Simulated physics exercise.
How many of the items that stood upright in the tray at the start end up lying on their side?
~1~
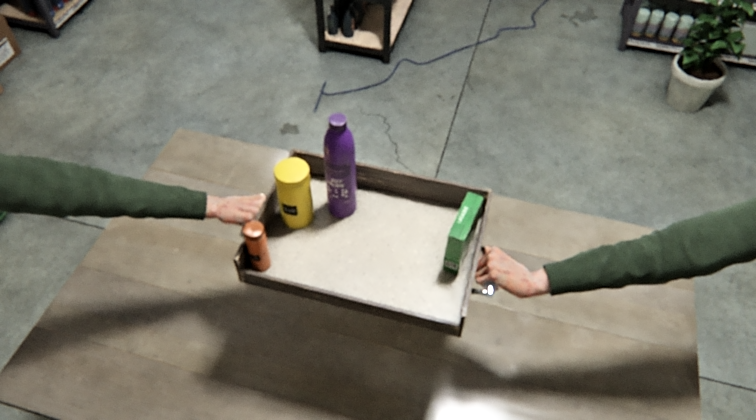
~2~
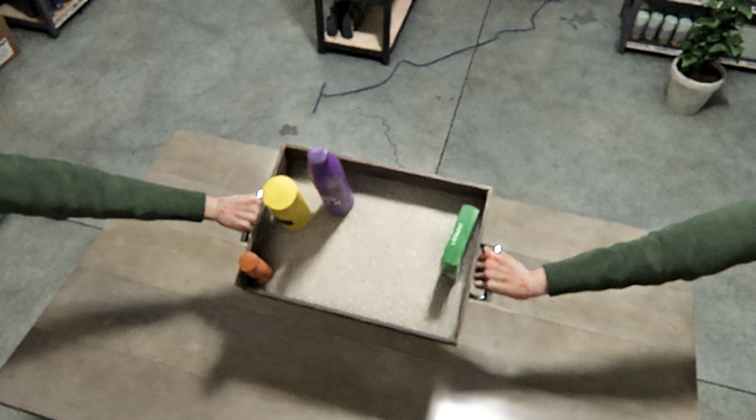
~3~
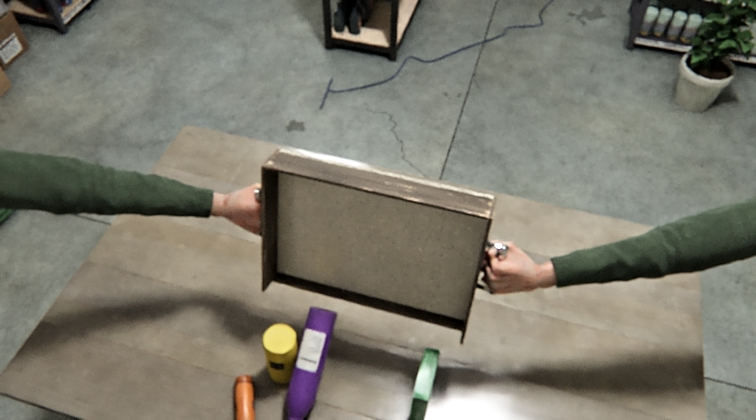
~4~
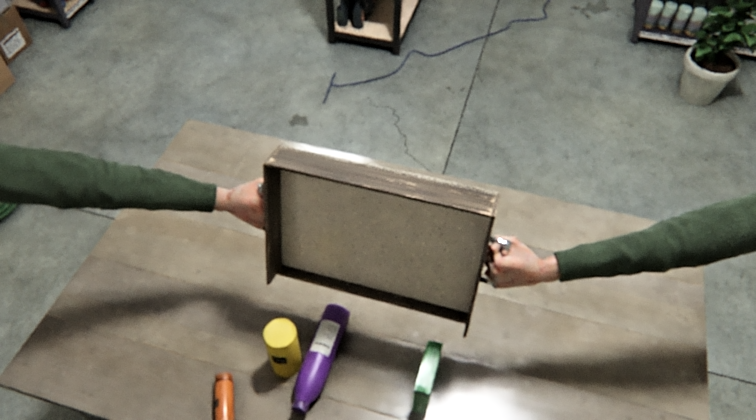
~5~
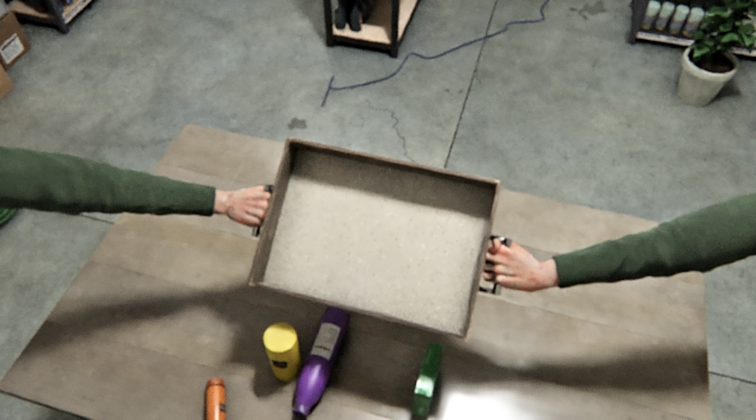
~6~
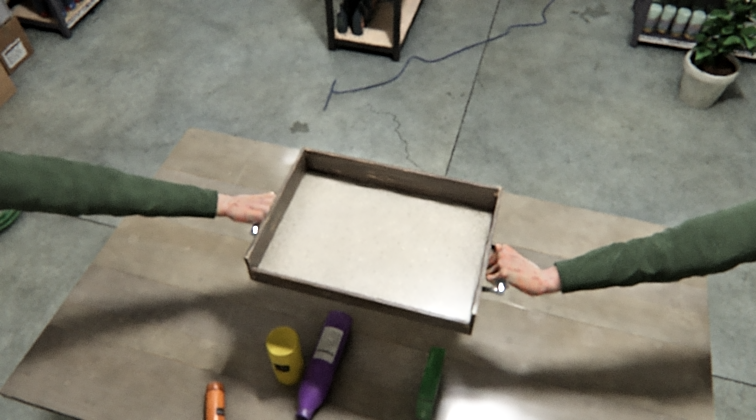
All four end up lying on their side, namely the purple bottle, the yellow jar, the orange shaker and the green packet.
